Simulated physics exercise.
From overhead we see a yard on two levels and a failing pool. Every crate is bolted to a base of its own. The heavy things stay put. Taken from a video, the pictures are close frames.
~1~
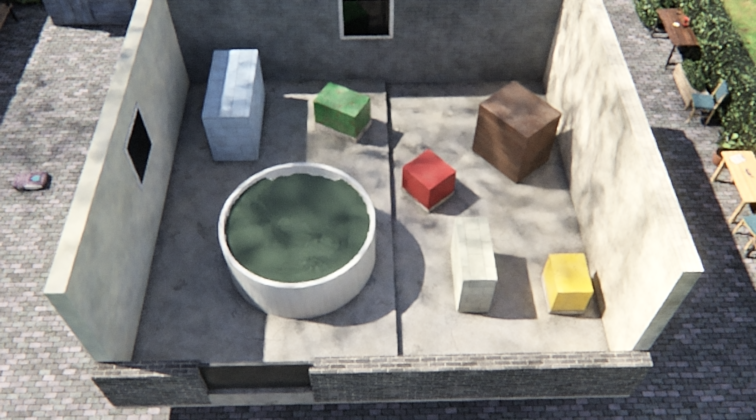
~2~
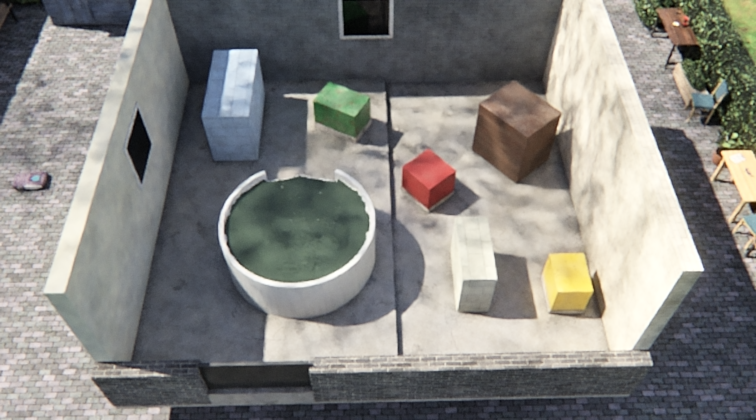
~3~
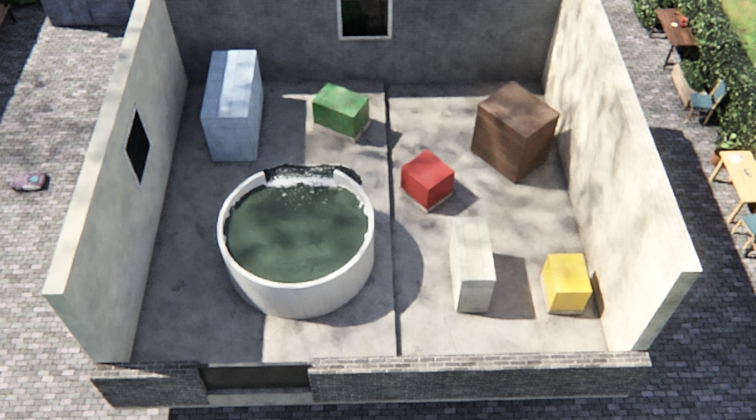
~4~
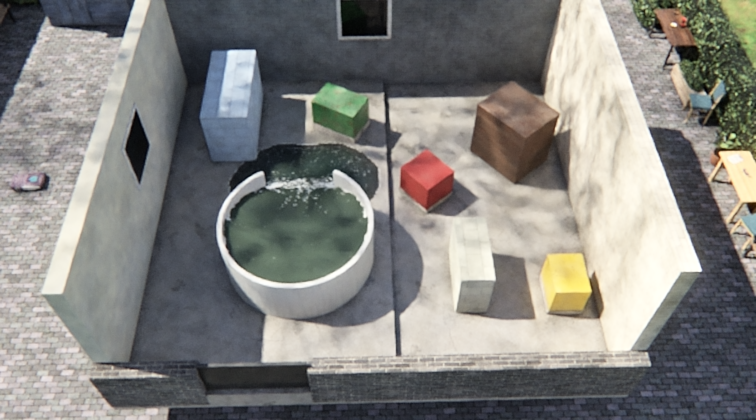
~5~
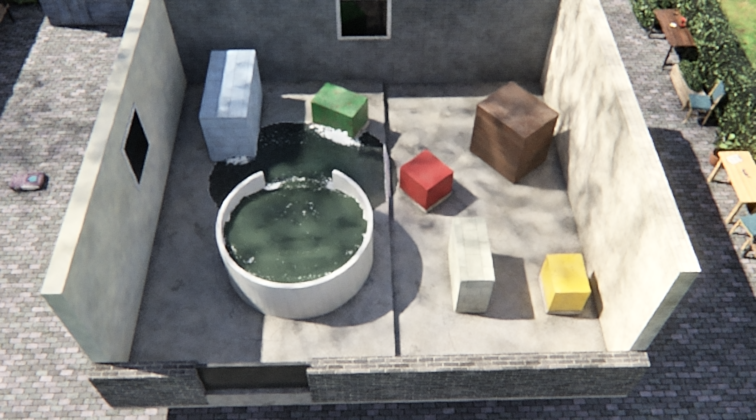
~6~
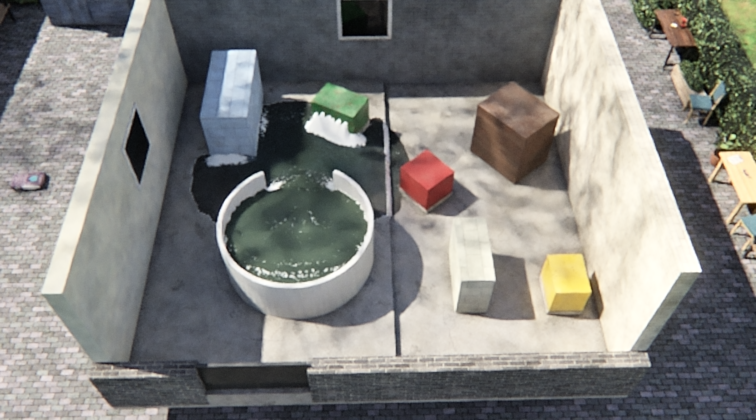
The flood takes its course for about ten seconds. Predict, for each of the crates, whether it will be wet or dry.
Result: The yellow crate is reached, the green crate is reached, the red crate is reached.
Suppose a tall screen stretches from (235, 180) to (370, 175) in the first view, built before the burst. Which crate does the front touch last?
Lab note: Final one reached is the one in green.
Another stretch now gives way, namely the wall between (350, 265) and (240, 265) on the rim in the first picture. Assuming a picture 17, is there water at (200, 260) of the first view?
Pretty sure it's in a puddle at that location.
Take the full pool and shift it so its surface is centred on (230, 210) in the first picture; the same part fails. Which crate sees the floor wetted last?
My pick is the yellow one.
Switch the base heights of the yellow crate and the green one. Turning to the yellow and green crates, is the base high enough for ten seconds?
Result - yellow: Hit; green: Hit.
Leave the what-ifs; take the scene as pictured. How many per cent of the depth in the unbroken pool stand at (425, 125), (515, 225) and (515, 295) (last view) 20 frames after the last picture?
Estimate: 12, 2, 0 %.
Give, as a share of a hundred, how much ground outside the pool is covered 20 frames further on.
Roughly 60 %.
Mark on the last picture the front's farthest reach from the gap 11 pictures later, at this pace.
I'd put it around (536, 82).
A moment on, water covers 25 % of the floor; the yellow crate not reached, the green crate water round its plinth, the red crate water round its plinth.
Next, water covers 45 % of the floor; the yellow crate not reached, the green crate water round its plinth, the red crate water round its plinth.
Then, water covers 60 % of the floor; the yellow crate not reached, the green crate water round its plinth, the red crate water round its plinth.
Later, water covers 85 % of the floor; the yellow crate water round its plinth, the green crate water round its plinth, the red crate water round its plinth.
In the end, water covers 100 % of the floor; the yellow crate was topped, the green crate was topped, the red crate was topped.
